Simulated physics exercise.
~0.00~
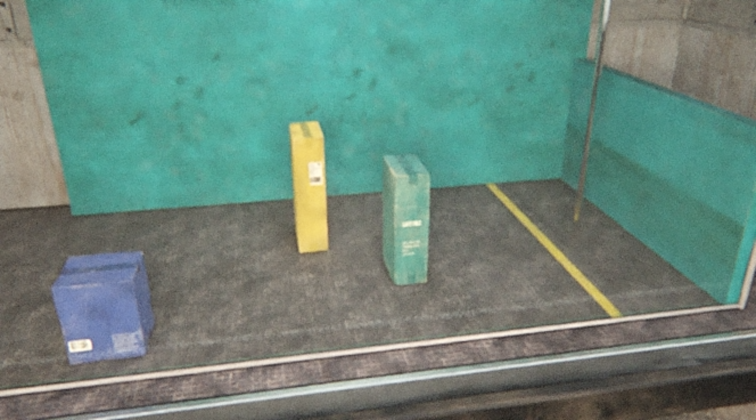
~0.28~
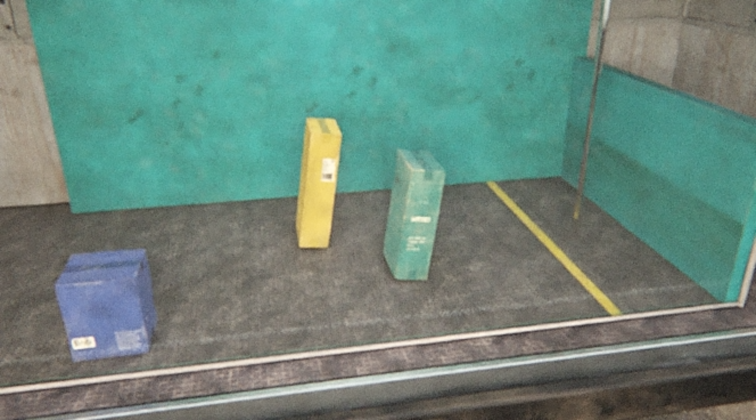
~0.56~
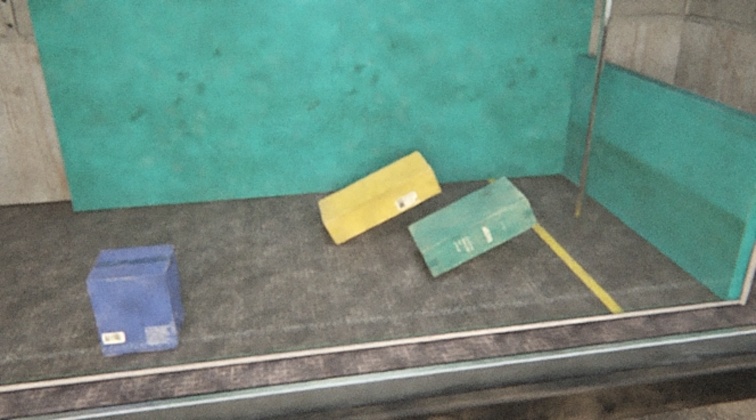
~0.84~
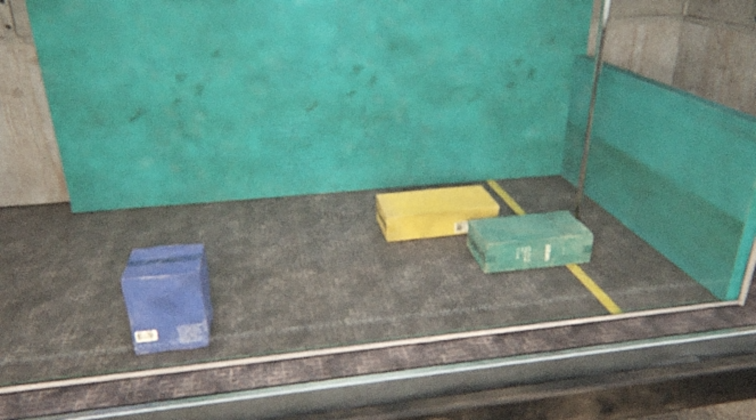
Two tall boxes, one yellow and one teal, stand upright near the middle of a dark-floored bay with teal walls, seen from slightly above and in front. A squat blue carton sits at the left, and a yellow line crosses the floor to the right, near a thin pole. The tall boxes begin to lean right, then topple onto their sides while the blue carton slides right, still upright. All three shift farther right. The tall boxes end lying flat near the line, their middles short of it, with the blue carton well to the left.
